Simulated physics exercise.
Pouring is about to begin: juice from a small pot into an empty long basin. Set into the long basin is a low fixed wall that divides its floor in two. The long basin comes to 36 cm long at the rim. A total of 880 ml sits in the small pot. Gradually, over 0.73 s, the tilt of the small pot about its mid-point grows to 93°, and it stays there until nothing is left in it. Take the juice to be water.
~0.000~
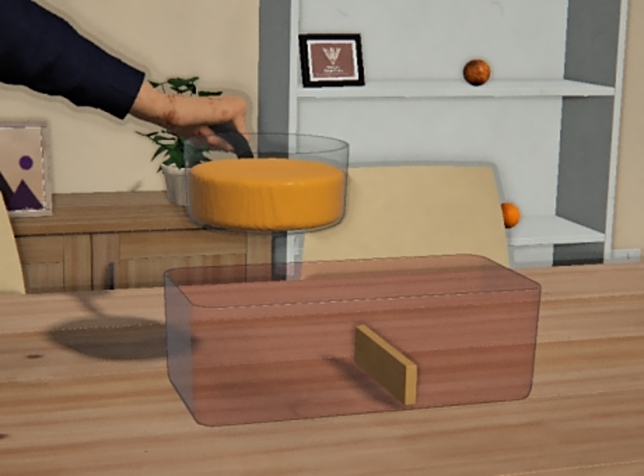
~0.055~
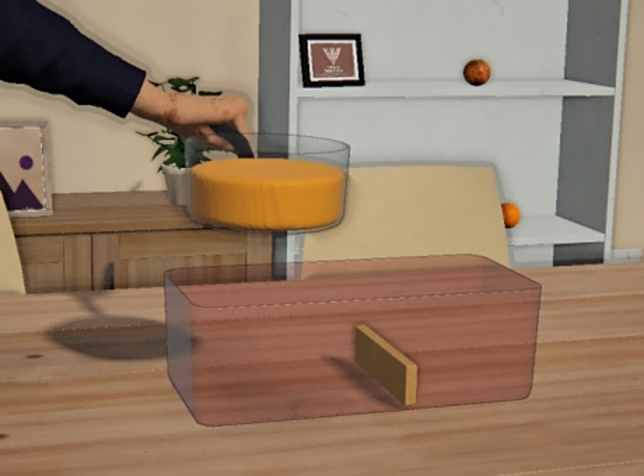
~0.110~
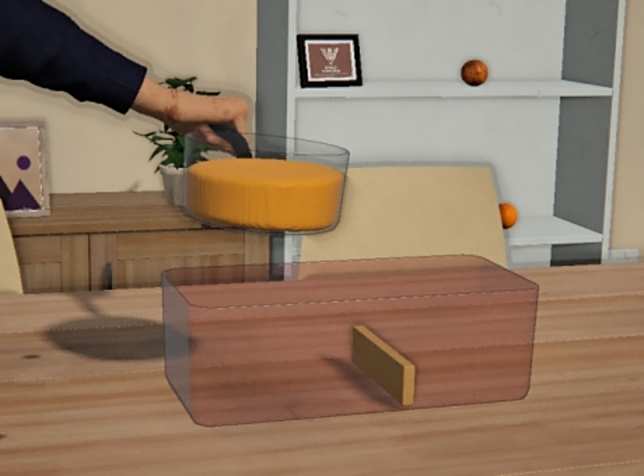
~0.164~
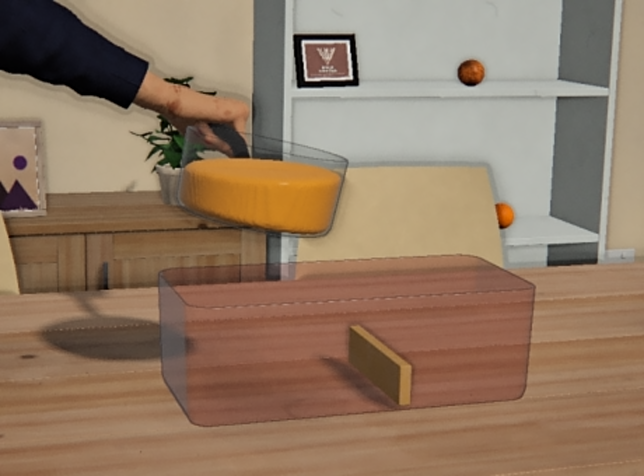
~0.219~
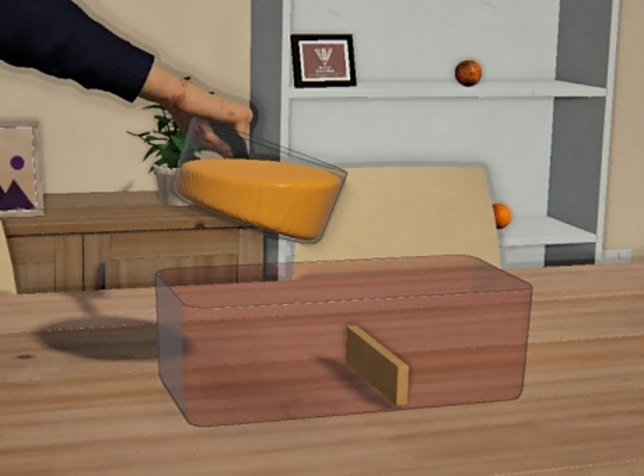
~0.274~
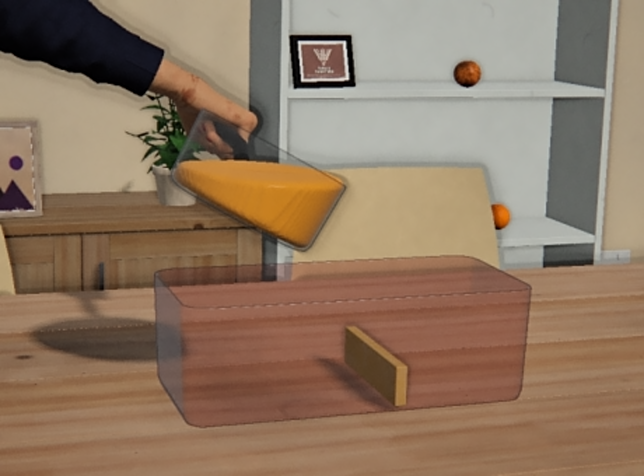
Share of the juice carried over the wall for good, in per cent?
Near 40 per cent.
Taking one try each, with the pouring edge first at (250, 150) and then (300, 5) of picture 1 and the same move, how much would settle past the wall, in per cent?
I'd say 10 percent on the first go, 25 percent on the next.
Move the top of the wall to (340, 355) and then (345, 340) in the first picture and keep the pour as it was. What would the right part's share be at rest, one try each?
85 then 85 %.
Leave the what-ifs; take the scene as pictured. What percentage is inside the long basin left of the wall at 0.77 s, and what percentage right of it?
Near 40 on the left, 42 on the right.
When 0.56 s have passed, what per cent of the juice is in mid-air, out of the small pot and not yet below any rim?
Some 30 % is the figure.
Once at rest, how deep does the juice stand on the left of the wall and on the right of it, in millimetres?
About 16 mm left, about 18 mm right.
After 0.56 s the tilt is 81° and 41 per cent is still to pour, 11 is left of the wall and 18 right of it.
After 0.77 s the tilt is 93° and 13 per cent is still to pour, 40 is left of the wall and 41 right of it.
After 0.99 s the tilt is 93° and 4 per cent is still to pour, 53 is left of the wall and 39 right of it.
After 1.23 s the tilt is 93° and 1 per cent is still to pour, 58 is left of the wall and 39 right of it.
In the end 59 per cent lies left of the wall, 40 right of it and 1 outside.
